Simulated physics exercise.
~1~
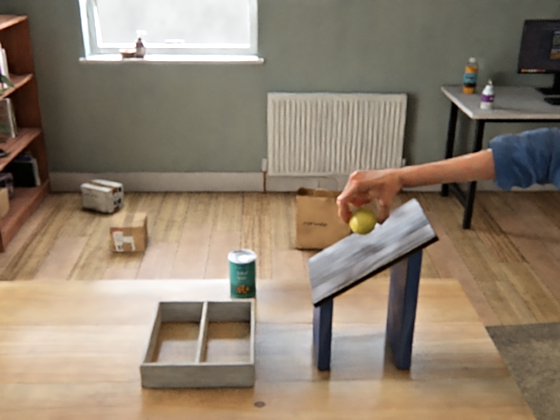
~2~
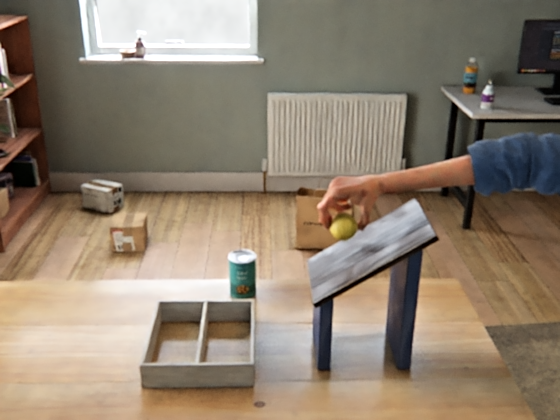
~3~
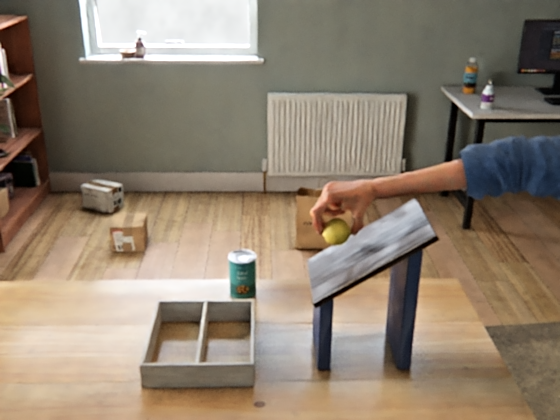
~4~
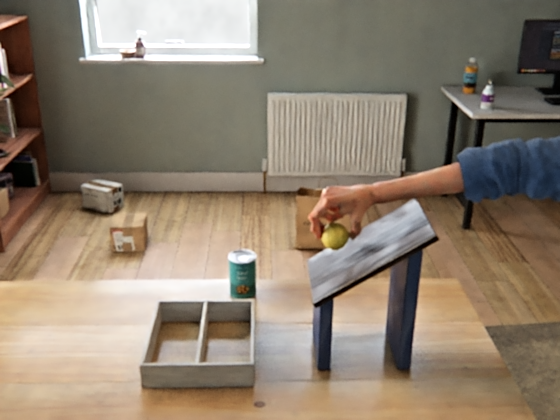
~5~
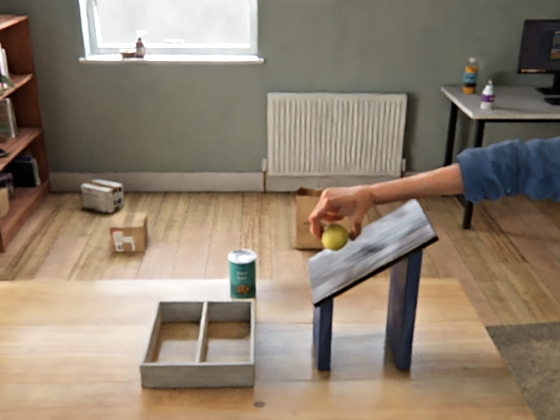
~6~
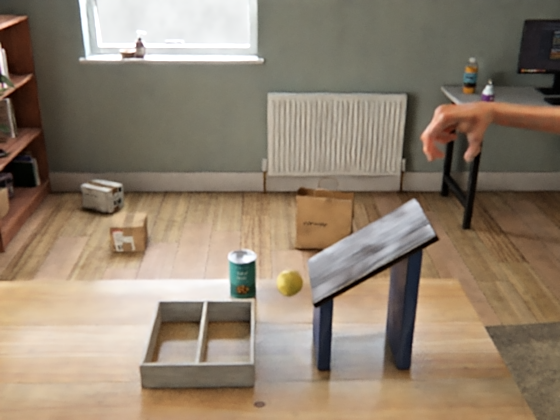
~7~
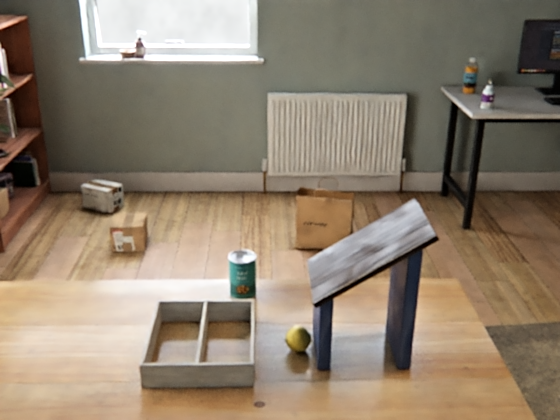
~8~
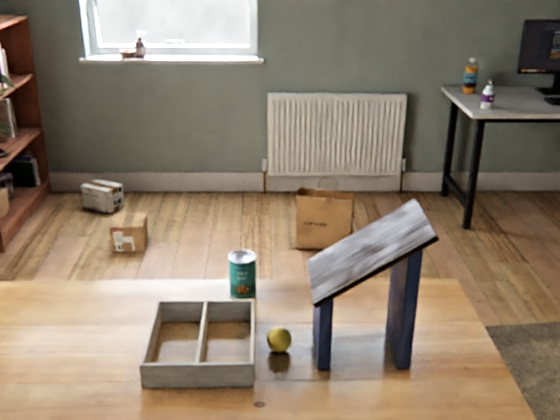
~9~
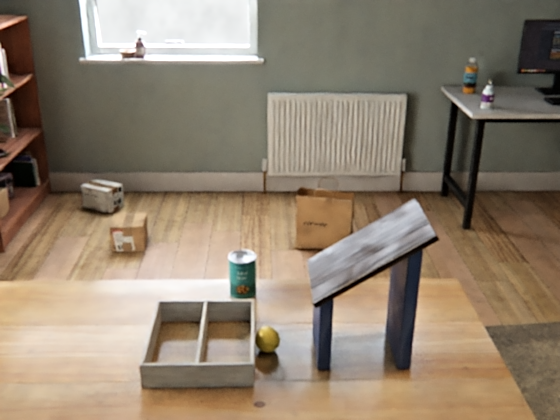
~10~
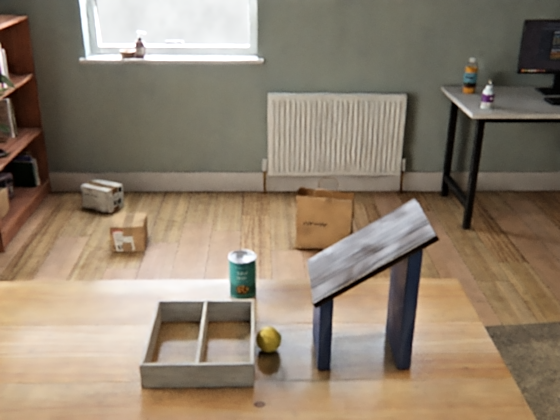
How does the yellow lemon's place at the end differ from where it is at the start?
At the start the yellow lemon is held by the hand up at the slanted board. At the end it rests lower down and further left, on the table just outside the right side of the tray.
